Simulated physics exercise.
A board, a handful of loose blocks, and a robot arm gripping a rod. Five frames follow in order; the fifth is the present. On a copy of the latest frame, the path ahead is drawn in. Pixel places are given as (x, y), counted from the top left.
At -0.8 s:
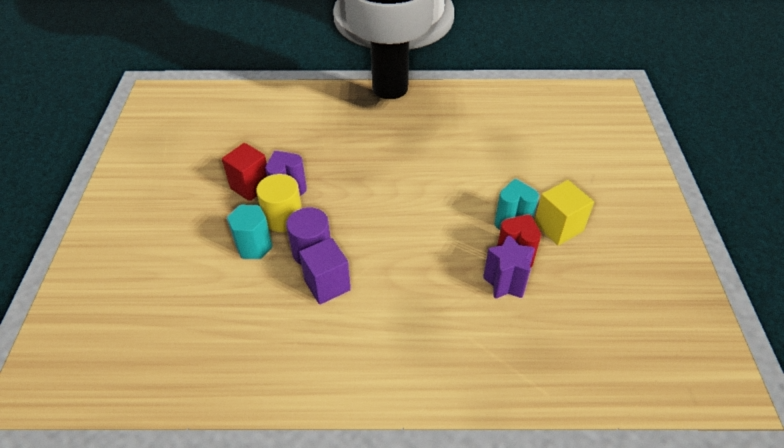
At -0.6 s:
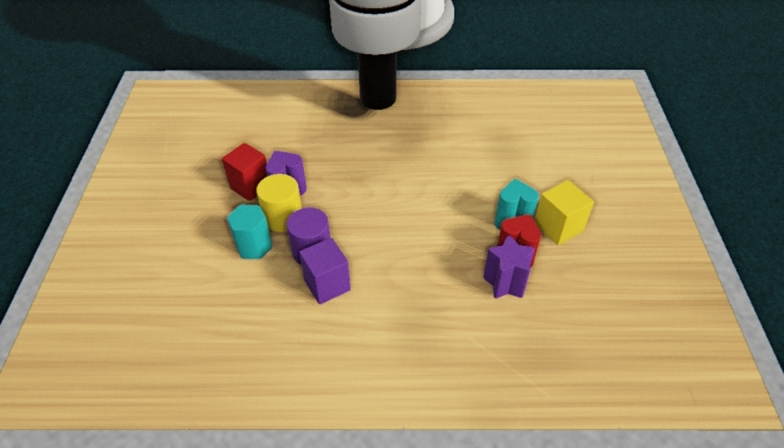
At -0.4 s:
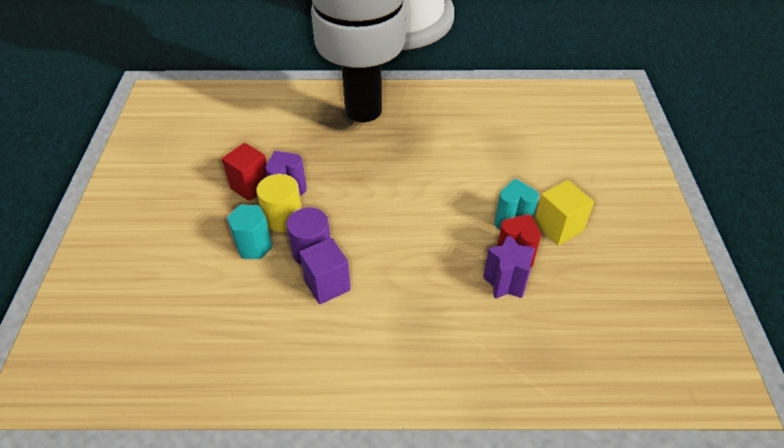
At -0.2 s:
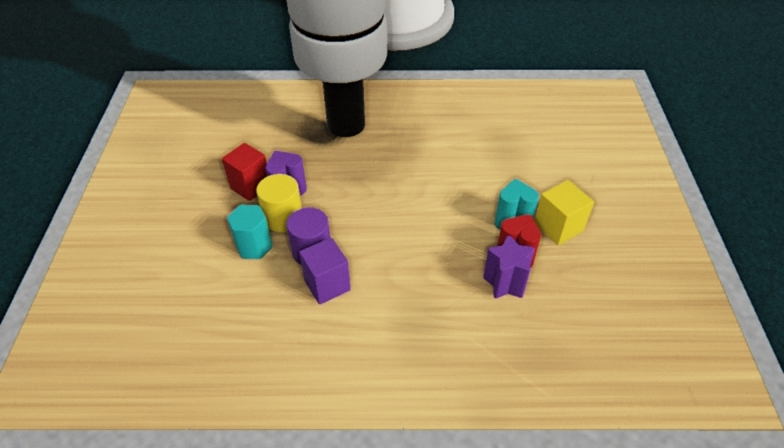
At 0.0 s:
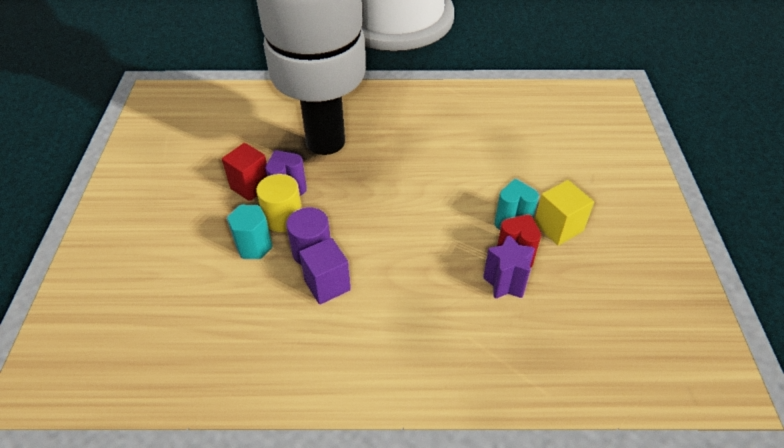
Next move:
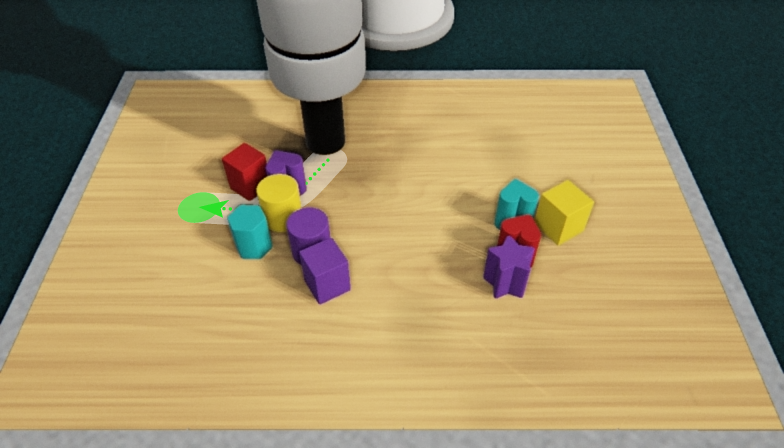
A robot arm holding a black rod reaches in from the top of a pale wooden table with a grey rim, seen from above at a slant. On the left sit red, purple, yellow and turquoise blocks, and on the right a turquoise, a yellow, a red and a purple one. The rod glides left and toward the viewer, nearing the left group, while the blocks and camera stay still.
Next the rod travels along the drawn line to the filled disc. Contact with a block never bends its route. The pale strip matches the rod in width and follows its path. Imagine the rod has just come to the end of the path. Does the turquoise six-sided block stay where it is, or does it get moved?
Moved off its spot.
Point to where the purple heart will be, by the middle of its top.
It is at (157, 197).
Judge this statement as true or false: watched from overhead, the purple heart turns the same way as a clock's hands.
The statement is correct.
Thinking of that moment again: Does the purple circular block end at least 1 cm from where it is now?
Short answer: No.
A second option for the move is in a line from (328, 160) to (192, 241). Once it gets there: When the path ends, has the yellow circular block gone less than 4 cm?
Yes - that is the case.
The drawn path runs from (328, 160) through (298, 190) and (251, 209) to (199, 207).
The first path, step by step. One third of the way, rod (294, 174); turquoise six-sided block (243, 224), turned 15° clockwise; yellow circular block (268, 199); purple heart (259, 173), turned 40° clockwise.
Two thirds of the way, rod (246, 191); red four-sided block (234, 155), turned 35° clockwise; turquoise six-sided block (236, 236), turned 30° clockwise; yellow circular block (257, 208); purple heart (206, 189), turned 50° clockwise.
At the end, rod (193, 190); red four-sided block (230, 153), turned 55° clockwise; turquoise six-sided block (236, 236), turned 30° clockwise; yellow circular block (257, 208); purple heart (157, 197), turned 20° clockwise; purple circular block not moved.
